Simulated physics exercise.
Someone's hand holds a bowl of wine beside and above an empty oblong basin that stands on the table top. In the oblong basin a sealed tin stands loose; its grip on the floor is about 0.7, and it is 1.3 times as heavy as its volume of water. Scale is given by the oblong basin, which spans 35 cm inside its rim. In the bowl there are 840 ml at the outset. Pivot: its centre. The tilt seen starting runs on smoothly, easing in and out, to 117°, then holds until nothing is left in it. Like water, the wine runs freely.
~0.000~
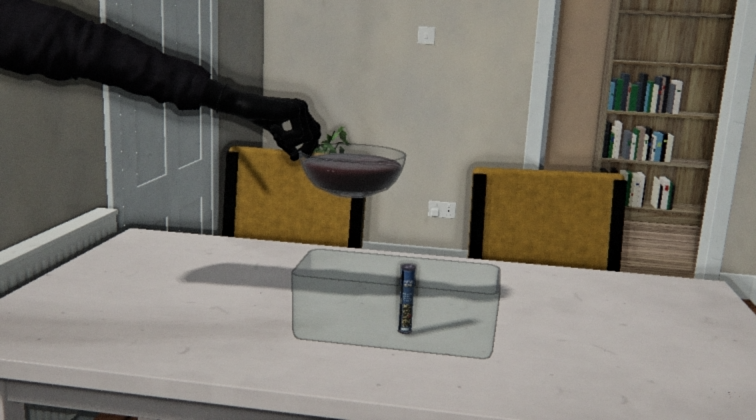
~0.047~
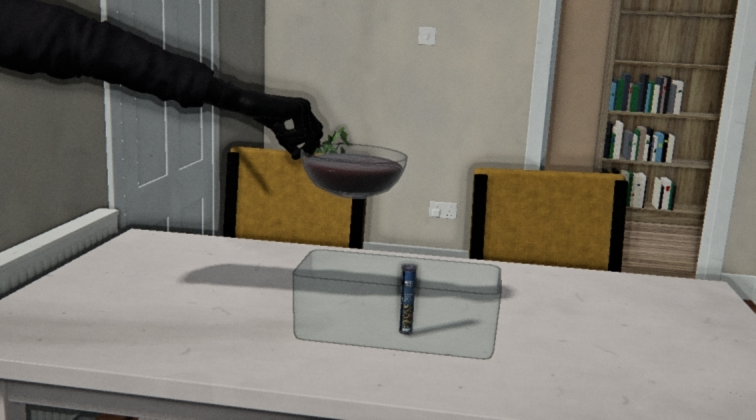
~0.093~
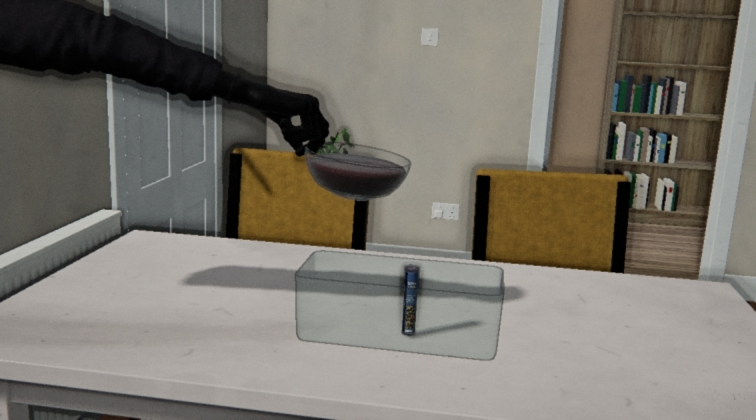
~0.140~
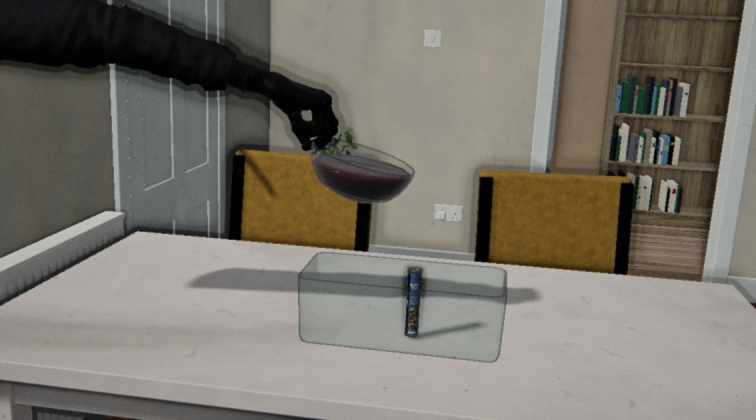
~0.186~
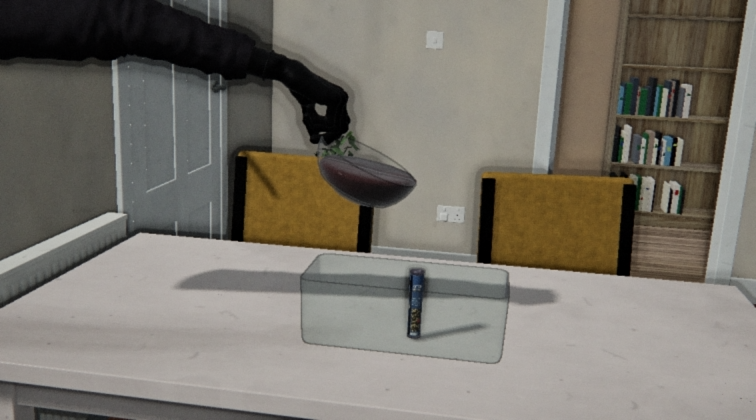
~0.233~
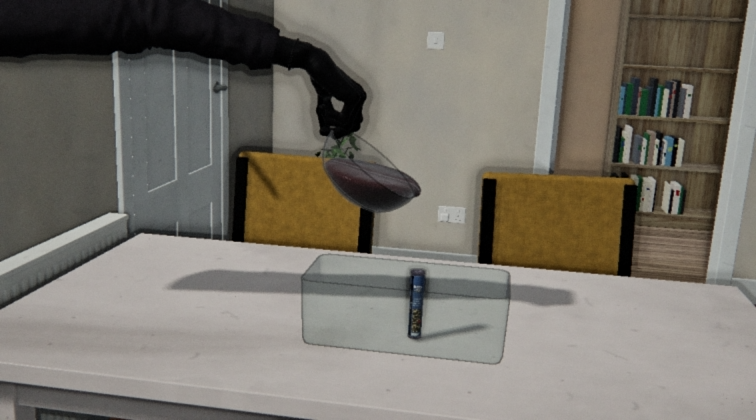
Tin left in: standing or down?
It ends up erect.
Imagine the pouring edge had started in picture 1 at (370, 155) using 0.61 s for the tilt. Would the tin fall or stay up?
It tumbles.
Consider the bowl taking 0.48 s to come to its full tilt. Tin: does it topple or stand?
Then the tin does not tip.
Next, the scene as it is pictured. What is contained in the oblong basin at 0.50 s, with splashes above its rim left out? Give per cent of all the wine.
Near 64 in a hundred.
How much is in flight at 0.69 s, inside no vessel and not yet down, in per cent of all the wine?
Some 18 per cent.
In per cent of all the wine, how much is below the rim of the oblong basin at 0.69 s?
My estimate is about 82 percent.
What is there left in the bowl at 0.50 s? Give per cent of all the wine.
Some 2 per cent.
By 0.50 s the tilt is 107° and 2 per cent is still to pour; the tin stands where it began.
By 0.69 s the tilt is 117° and 0 per cent is still to pour; the tin stands where it began.
By 0.89 s the tilt is 117° and 0 per cent is still to pour; the tin stands where it began.
By 1.11 s the tilt is 117° and 0 per cent is still to pour; the tin stands where it began.
At rest the tin stands where it began.
